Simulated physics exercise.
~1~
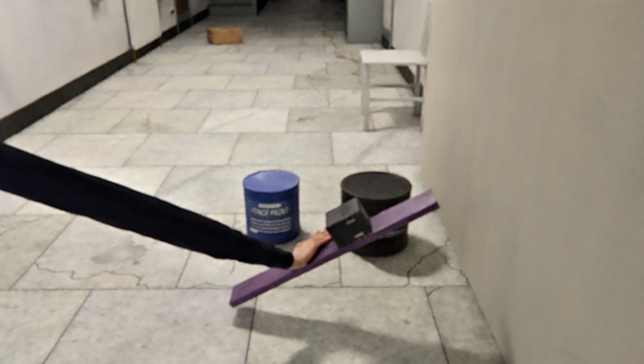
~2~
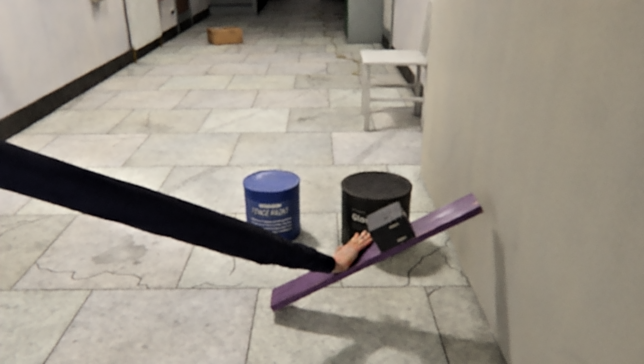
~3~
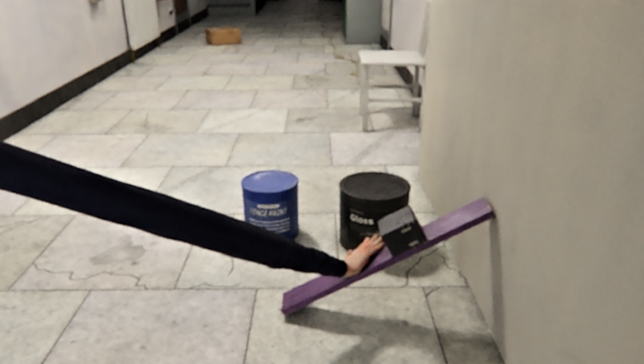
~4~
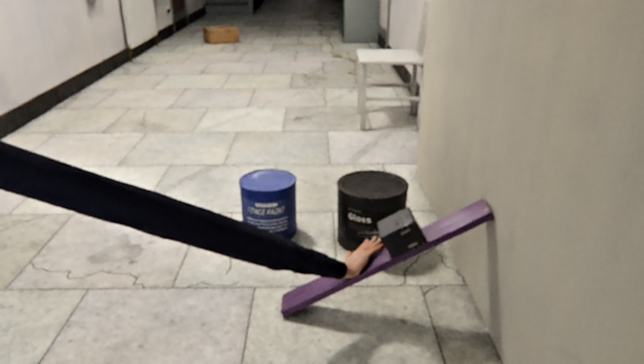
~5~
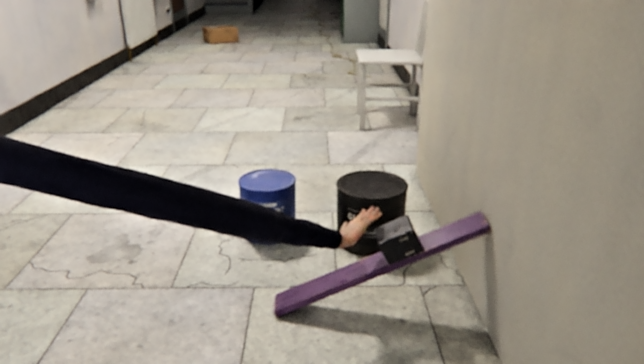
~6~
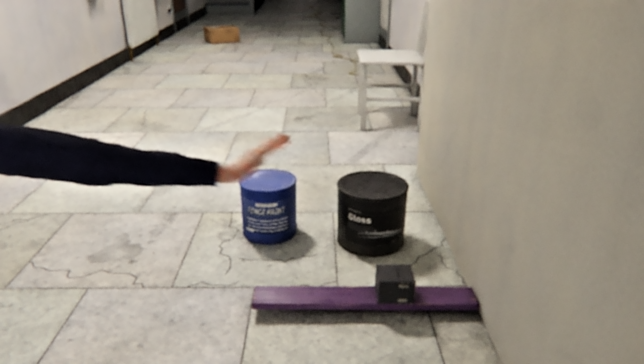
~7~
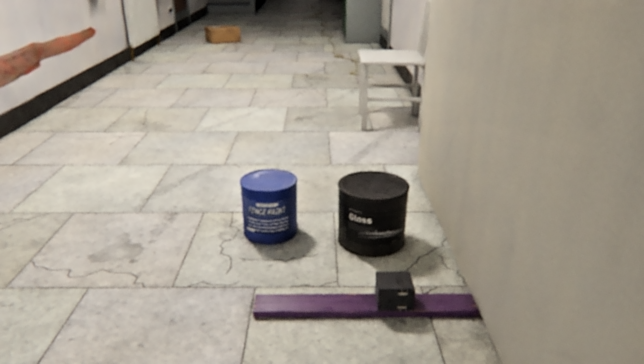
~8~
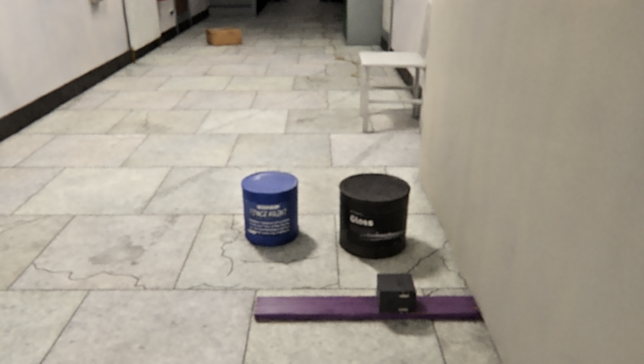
At first, a dark-sleeved arm reaches in from the left, holding a tilted purple plank with a small black box resting on it, in front of a blue pail and a black pail on a tiled floor. The hand moves the plank to the right until its upper end leans against the wall. It steadies the plank there briefly, then lets go and begins to draw back. The plank slides down and drops flat onto the floor, still carrying the box. The arm withdraws to the left and out of view, leaving the plank lying still beside the wall and both pails standing where they were.
